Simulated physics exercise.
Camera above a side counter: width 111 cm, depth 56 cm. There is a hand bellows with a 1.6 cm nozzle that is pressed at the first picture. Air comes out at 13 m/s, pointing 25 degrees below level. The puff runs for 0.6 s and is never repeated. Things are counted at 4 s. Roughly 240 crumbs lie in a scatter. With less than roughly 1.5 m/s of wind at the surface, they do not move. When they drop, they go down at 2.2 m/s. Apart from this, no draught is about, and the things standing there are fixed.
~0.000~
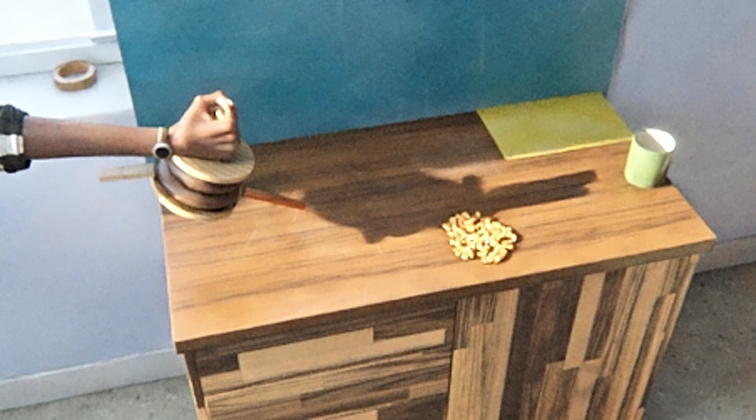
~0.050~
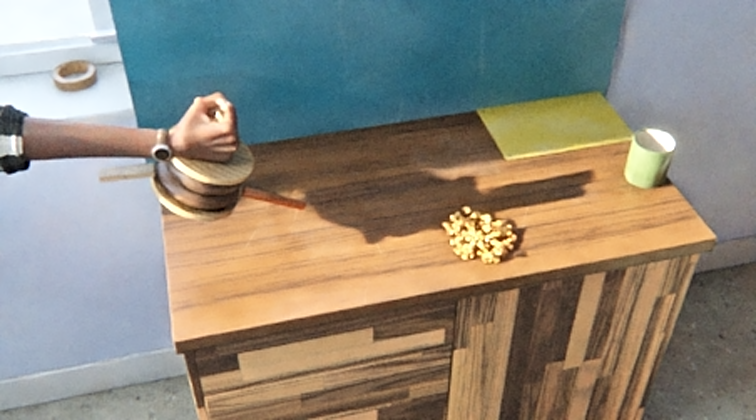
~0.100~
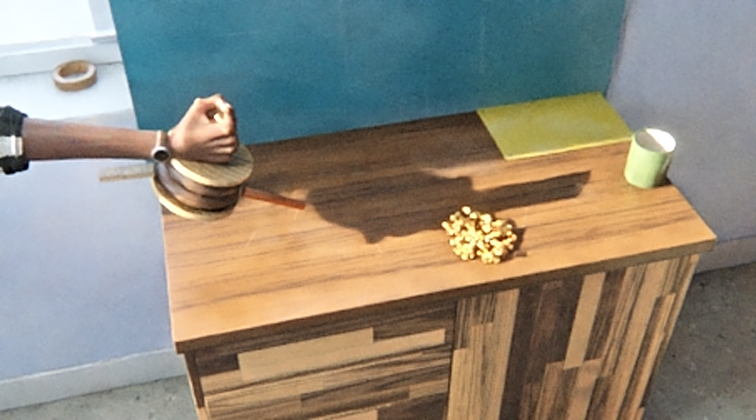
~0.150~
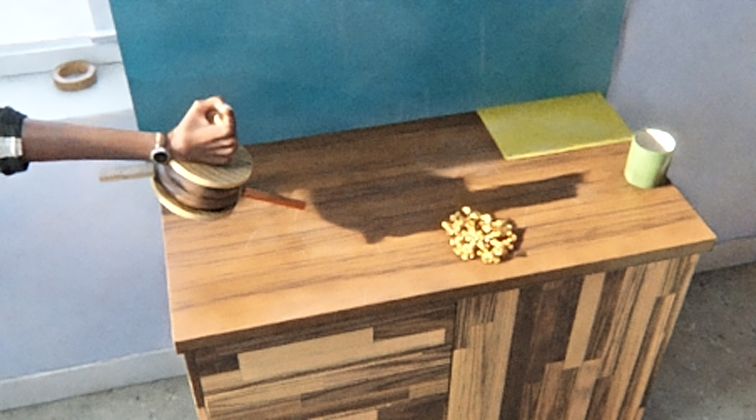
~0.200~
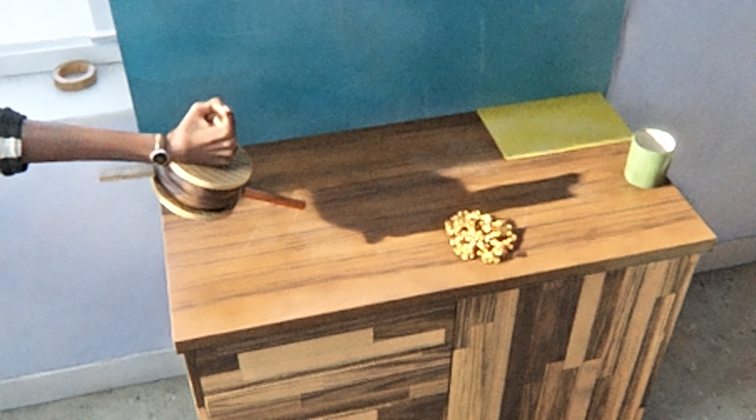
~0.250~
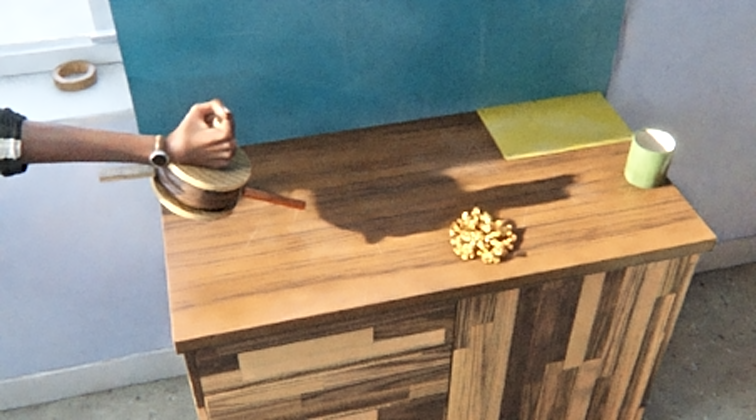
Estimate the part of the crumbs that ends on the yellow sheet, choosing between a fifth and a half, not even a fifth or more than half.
Chances are it is beneath a fifth.
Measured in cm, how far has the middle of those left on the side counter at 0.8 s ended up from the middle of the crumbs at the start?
The middle is some 30 cm from where it began.
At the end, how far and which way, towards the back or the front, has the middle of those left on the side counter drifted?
It has moved forward by roughly 10 cm.
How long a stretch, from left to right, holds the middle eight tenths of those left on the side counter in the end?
About 40 cm.
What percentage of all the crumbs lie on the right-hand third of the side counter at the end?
I'd estimate around 70 per cent.
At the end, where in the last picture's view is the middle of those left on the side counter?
Look near pixel (636, 237) of the last view.
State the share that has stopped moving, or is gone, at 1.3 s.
Roughly 100 % of them.
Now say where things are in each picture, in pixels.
The middle of the crumbs is near (478, 238), none has stirred yet and the mouth of the hand bellows is at (305, 206), in the first picture.
The middle of the crumbs is near (478, 235), none has stirred yet and the yellow sheet is centred on (555, 124), in the second picture.
The middle of the crumbs is near (478, 235), none has stirred yet and the top of a mug is at (655, 141), in the third picture.
The middle of the crumbs is near (478, 235) and none has stirred yet, in the fourth picture.
The middle of the crumbs is near (478, 235) and none has stirred yet, in the fifth picture.
The middle of the crumbs is near (484, 237), the farthest in sight from the hand bellows is at (514, 238) and about 5 % have left their places, in the sixth picture.
After 0.8 s, 0 % are on the yellow sheet; the middle of those left on the top is near (625, 238); 13 % are gone or lie where they will stay.
After 1.3 s, 0 % are on the yellow sheet; the middle of those left on the top is near (636, 237); 100 % are gone or lie where they will stay.
After 2.2 s, 0 % are on the yellow sheet; the middle of those left on the top is near (636, 237); 100 % are gone or lie where they will stay.
After 4.0 s, at the end, 0 % are on the yellow sheet; the middle of those left on the top is near (636, 237).
